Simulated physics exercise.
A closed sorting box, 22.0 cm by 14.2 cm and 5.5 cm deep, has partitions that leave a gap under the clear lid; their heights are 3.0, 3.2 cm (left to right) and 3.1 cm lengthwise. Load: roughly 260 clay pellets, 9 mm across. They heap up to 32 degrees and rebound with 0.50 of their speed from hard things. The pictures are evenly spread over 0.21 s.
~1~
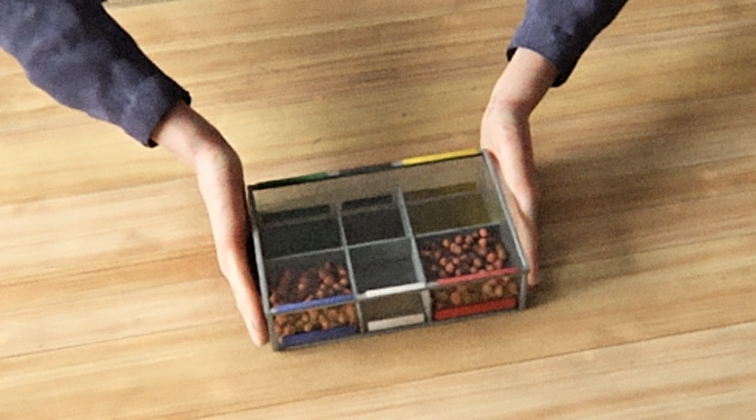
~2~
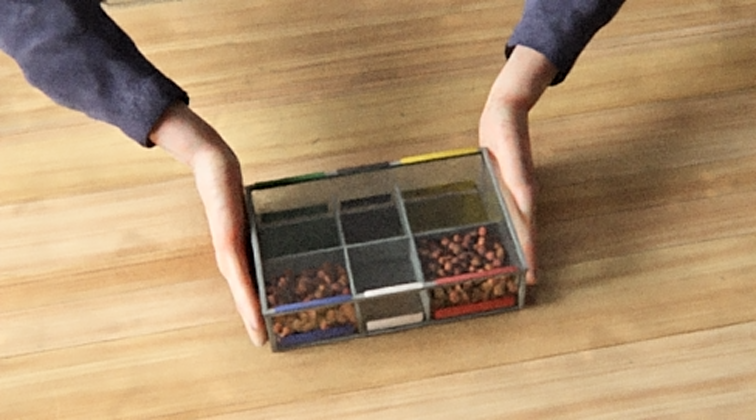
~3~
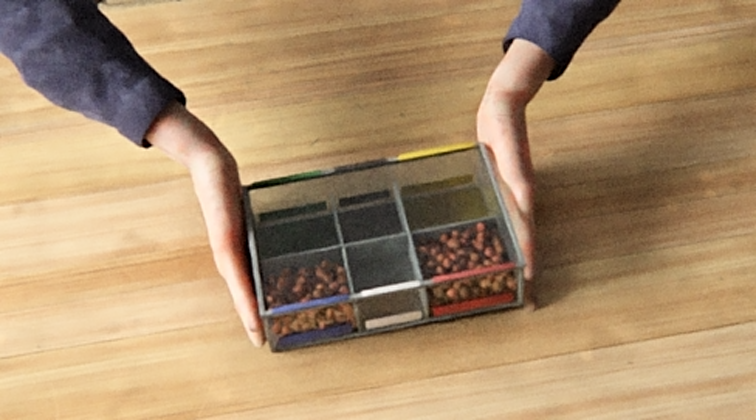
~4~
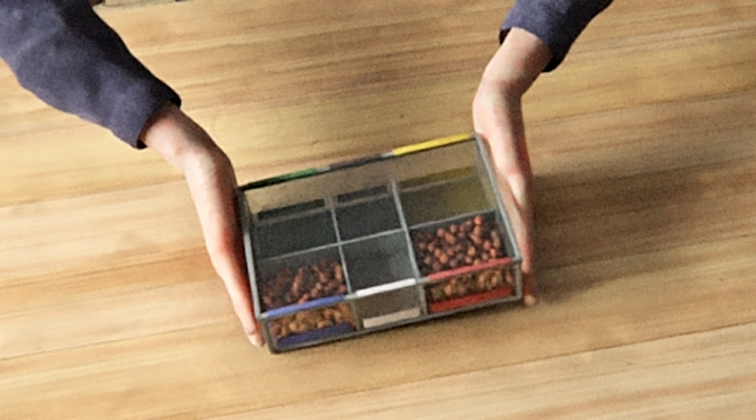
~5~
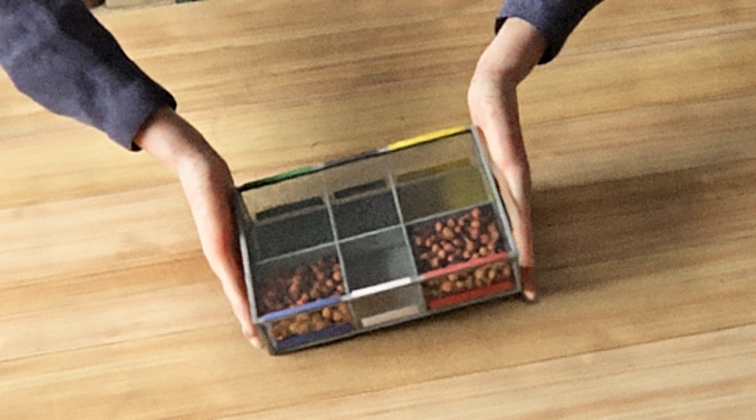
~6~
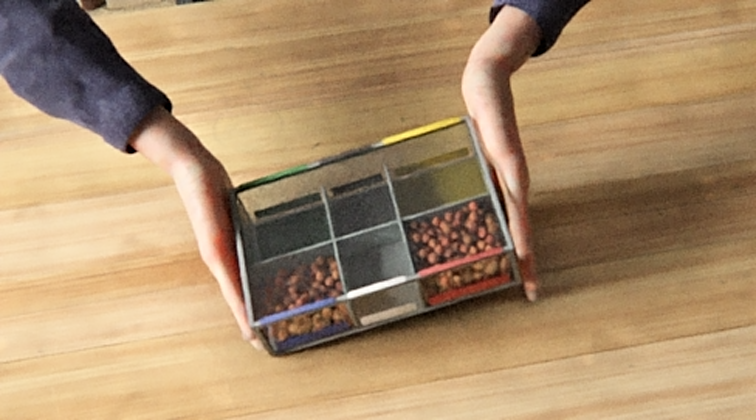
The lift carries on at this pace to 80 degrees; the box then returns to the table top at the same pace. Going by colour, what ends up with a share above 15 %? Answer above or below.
Red compartment: Above; blue compartment: Above; green compartment: Below; yellow compartment: Below; white compartment: Below; black compartment: Below.
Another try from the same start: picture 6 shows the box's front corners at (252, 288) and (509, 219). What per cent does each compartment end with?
Red 25, blue 25, green 25, yellow 5, white 0, black 15.
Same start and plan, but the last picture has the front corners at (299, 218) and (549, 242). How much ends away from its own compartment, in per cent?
In that case some 40 per cent.
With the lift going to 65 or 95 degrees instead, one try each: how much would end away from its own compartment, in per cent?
Some 15 and 40 per cent.
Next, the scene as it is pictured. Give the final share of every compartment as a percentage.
Red 35, blue 60, green 0, yellow 0, white 10, black 0.
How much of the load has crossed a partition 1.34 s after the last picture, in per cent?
Some 30 per cent.
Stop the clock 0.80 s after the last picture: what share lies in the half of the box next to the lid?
Roughly 20 per cent.
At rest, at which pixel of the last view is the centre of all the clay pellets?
At about (327, 312).
Then, 0.80 s after the last picture, tilt 80 degrees; red 55 %, blue 40 %, white 5 %.
Then, 1.34 s after the last picture, tilt 35 degrees; red 35 %, blue 60 %, white 10 %.
Then, 1.93 s after the last picture, tilt 0 degrees; red 35 %, blue 60 %, white 10 %.
In the end, red 35 %, blue 60 %, green 0 %, yellow 0 %, white 10 %, black 0 %.
